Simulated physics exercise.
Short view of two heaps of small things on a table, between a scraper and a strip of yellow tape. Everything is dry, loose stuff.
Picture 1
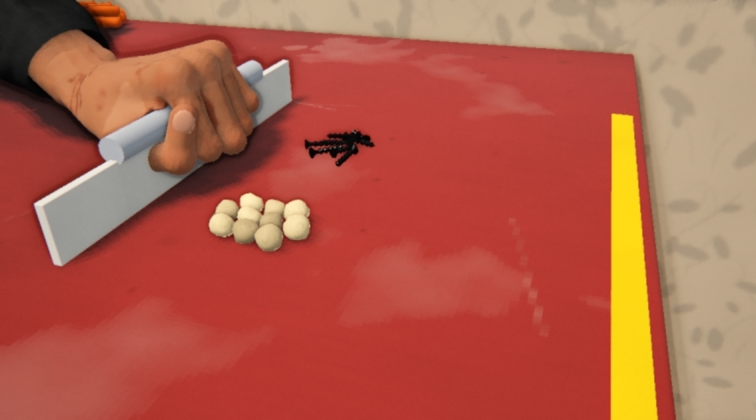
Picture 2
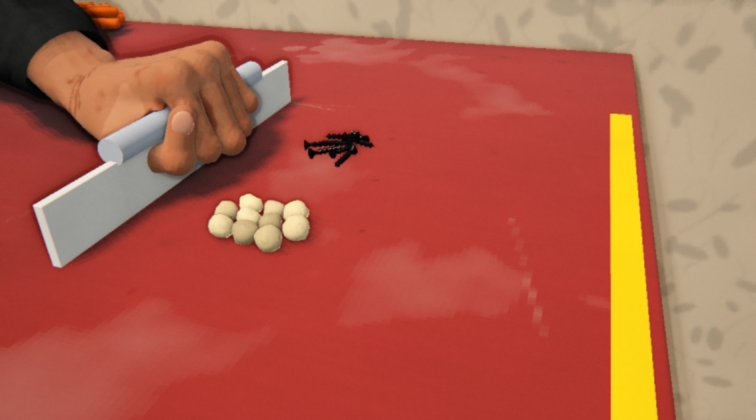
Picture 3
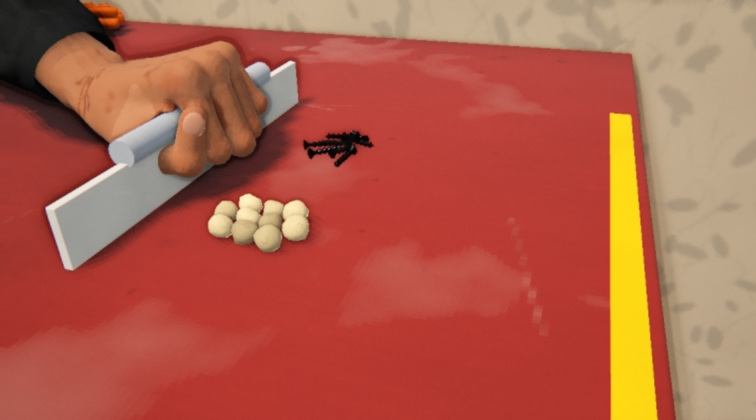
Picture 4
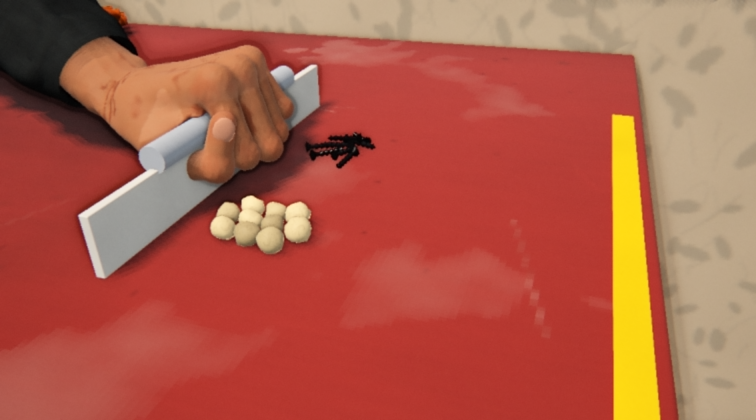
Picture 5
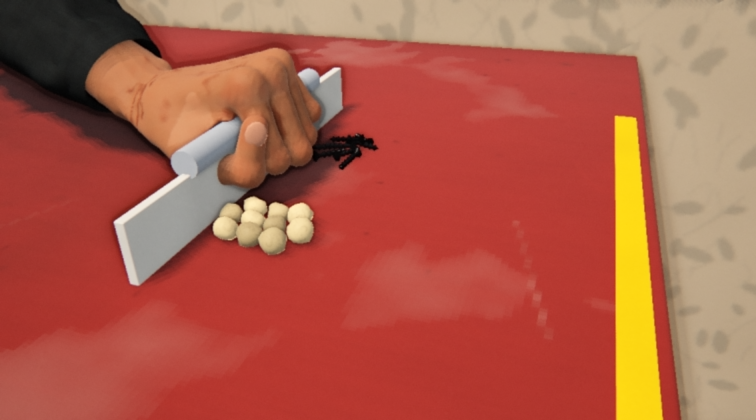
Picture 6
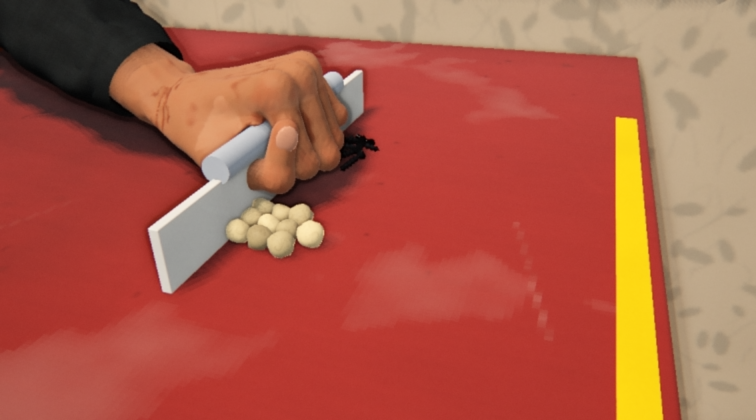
The footage shows a hand holding a white scraper still on a red table, then sliding it right until it nudges a cluster of pale round nuts slightly along, beside a small heap of black screws and yellow tape.
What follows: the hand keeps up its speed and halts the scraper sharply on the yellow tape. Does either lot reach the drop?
Nearer lot? It spills partly off. Farther lot? It spills partly off.
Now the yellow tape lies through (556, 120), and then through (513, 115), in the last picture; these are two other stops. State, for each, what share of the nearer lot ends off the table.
First try 0 in a hundred, second try 0 in a hundred.
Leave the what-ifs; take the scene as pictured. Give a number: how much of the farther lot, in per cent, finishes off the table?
My estimate is close to 100 per cent of the pieces.
Then, 0.87 s after the last picture, scraper still moving, near (461, 147); nearer lot all on the table, its front near (492, 256); farther lot all on the table, its front near (483, 195).
Then, 1.76 s after the last picture, scraper stopped at the yellow tape; nearer lot about half over the edge; farther lot about a quarter over the edge.
Then, 2.04 s after the last picture, scraper stopped at the yellow tape; nearer lot all over the edge; farther lot all over the edge.
At rest, scraper stopped at the yellow tape; nearer lot all over the edge; farther lot all over the edge.
